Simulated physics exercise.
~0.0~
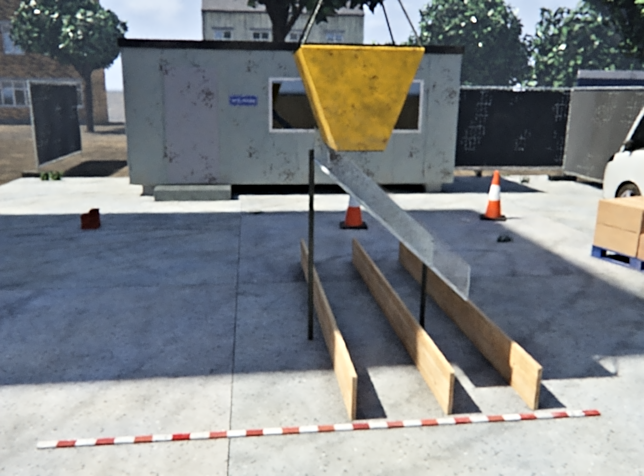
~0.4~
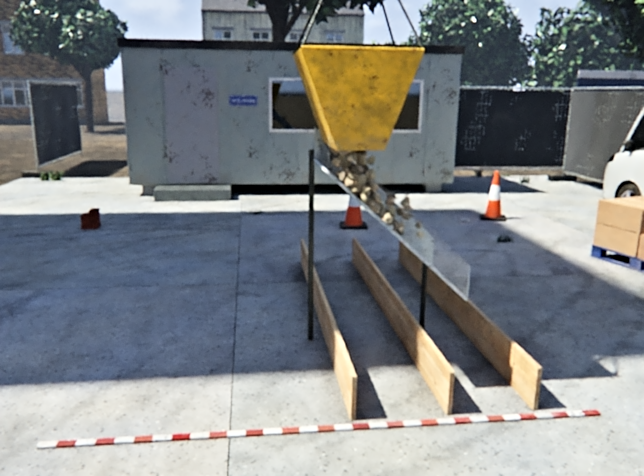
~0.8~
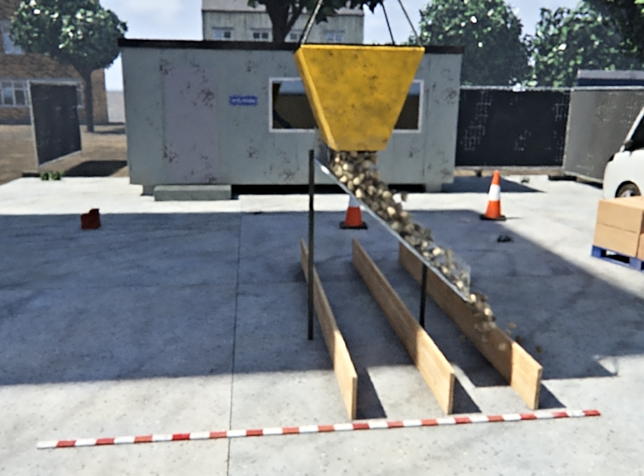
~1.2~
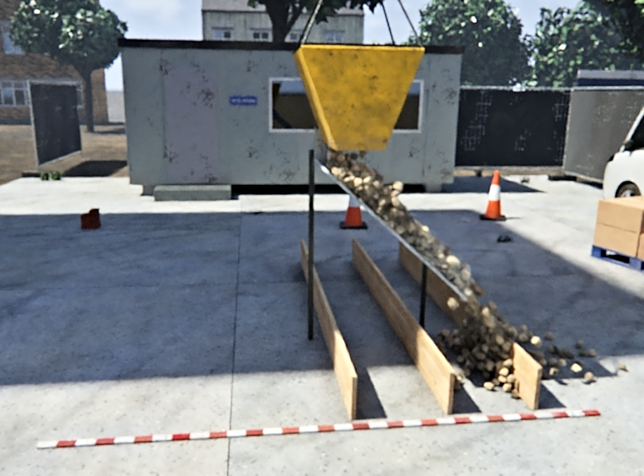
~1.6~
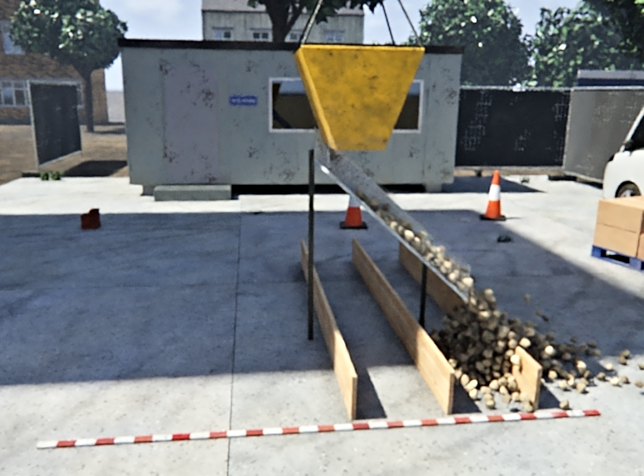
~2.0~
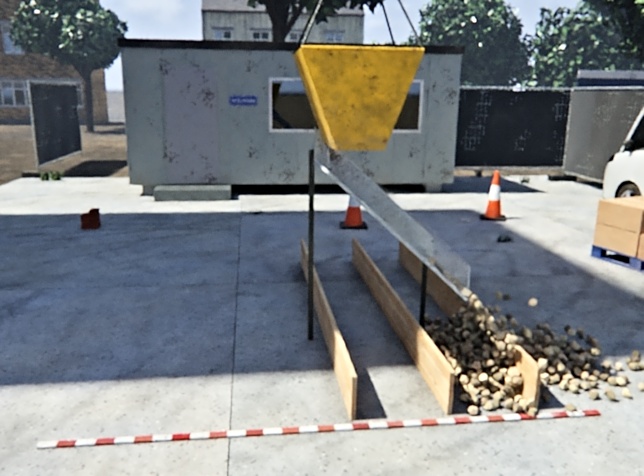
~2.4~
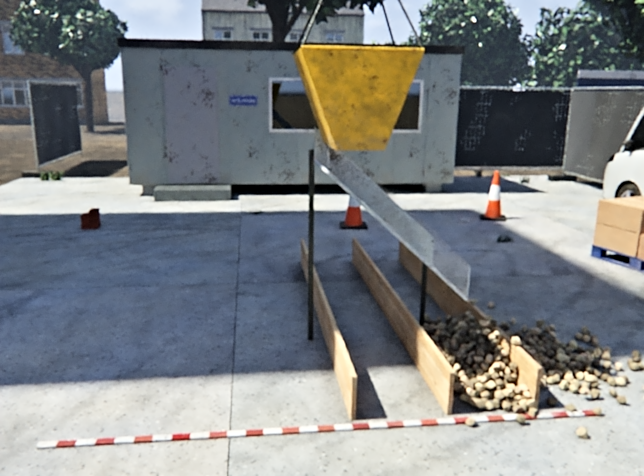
Brown, angular stones wait hidden in a yellow hopper hanging still above a sloping steel slide in a sunlit concrete yard, seen from the side, with a grey cabin and orange cones behind. Three wooden boards stand below, forming two bays, and a red and white staff lies in front. The stones pour from the hopper and slide down to the right. They drop off the lower end, heap up in the right bay and spill over its outer board. The slide empties, leaving most stones piled in the right bay and the rest scattered to its right.
